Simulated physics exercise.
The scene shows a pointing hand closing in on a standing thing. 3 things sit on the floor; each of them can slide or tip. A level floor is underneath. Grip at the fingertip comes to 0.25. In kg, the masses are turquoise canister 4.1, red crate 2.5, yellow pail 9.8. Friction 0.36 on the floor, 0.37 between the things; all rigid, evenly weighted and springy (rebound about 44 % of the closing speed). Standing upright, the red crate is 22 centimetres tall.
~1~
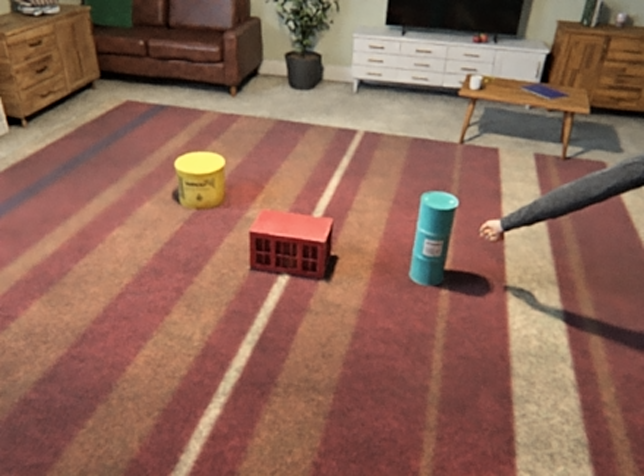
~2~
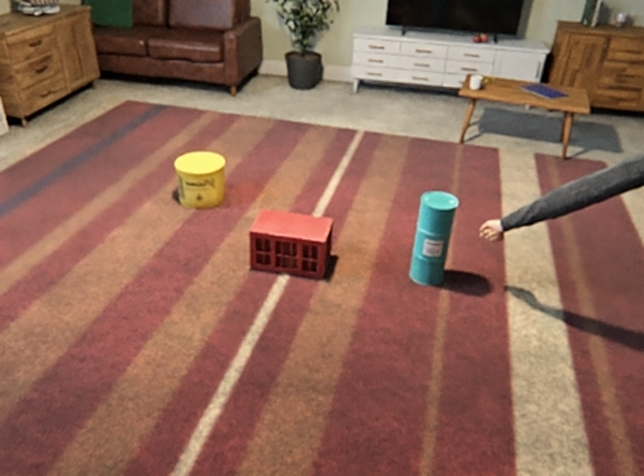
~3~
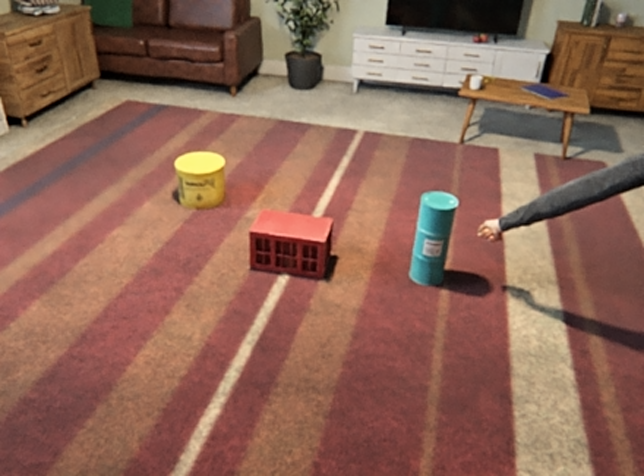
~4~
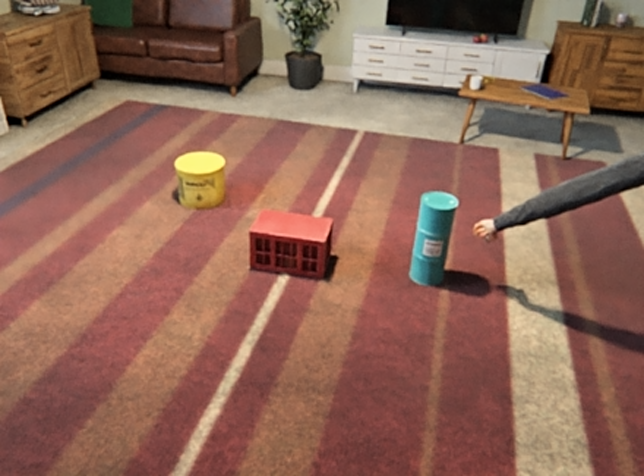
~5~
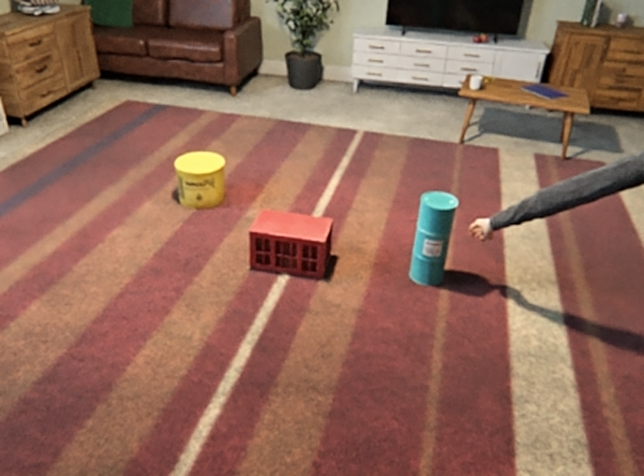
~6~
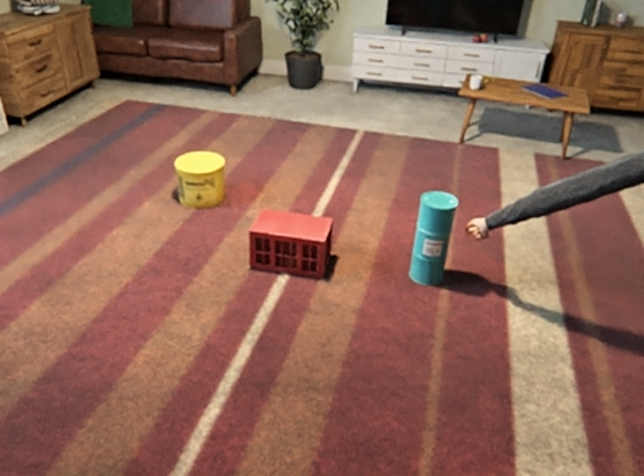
A hand slowly moves left toward a turquoise canister while the crate and pail stay still.
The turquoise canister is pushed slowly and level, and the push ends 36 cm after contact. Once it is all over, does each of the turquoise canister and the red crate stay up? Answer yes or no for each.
Turquoise canister: No, it goes over. Red crate: Yes, it stays up.
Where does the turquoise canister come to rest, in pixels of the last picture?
It settles close to (363, 253).
Then, 0.60 s after the last picture, hand has come 25 cm; turquoise canister leaning 25° near (412, 234).
Then, 0.90 s after the last picture, hand has come 34 cm; turquoise canister leaning 62° near (382, 240).
Then, 1.10 s after the last picture, hand has come 40 cm; turquoise canister on its side near (367, 249); red crate slid 6 cm near (280, 241).
At rest, tipped over on the floor, turquoise canister; the other 2 in place, give or take 14 cm. Seen from the same camera at the end, turquoise canister near (363, 253), red crate near (279, 241).
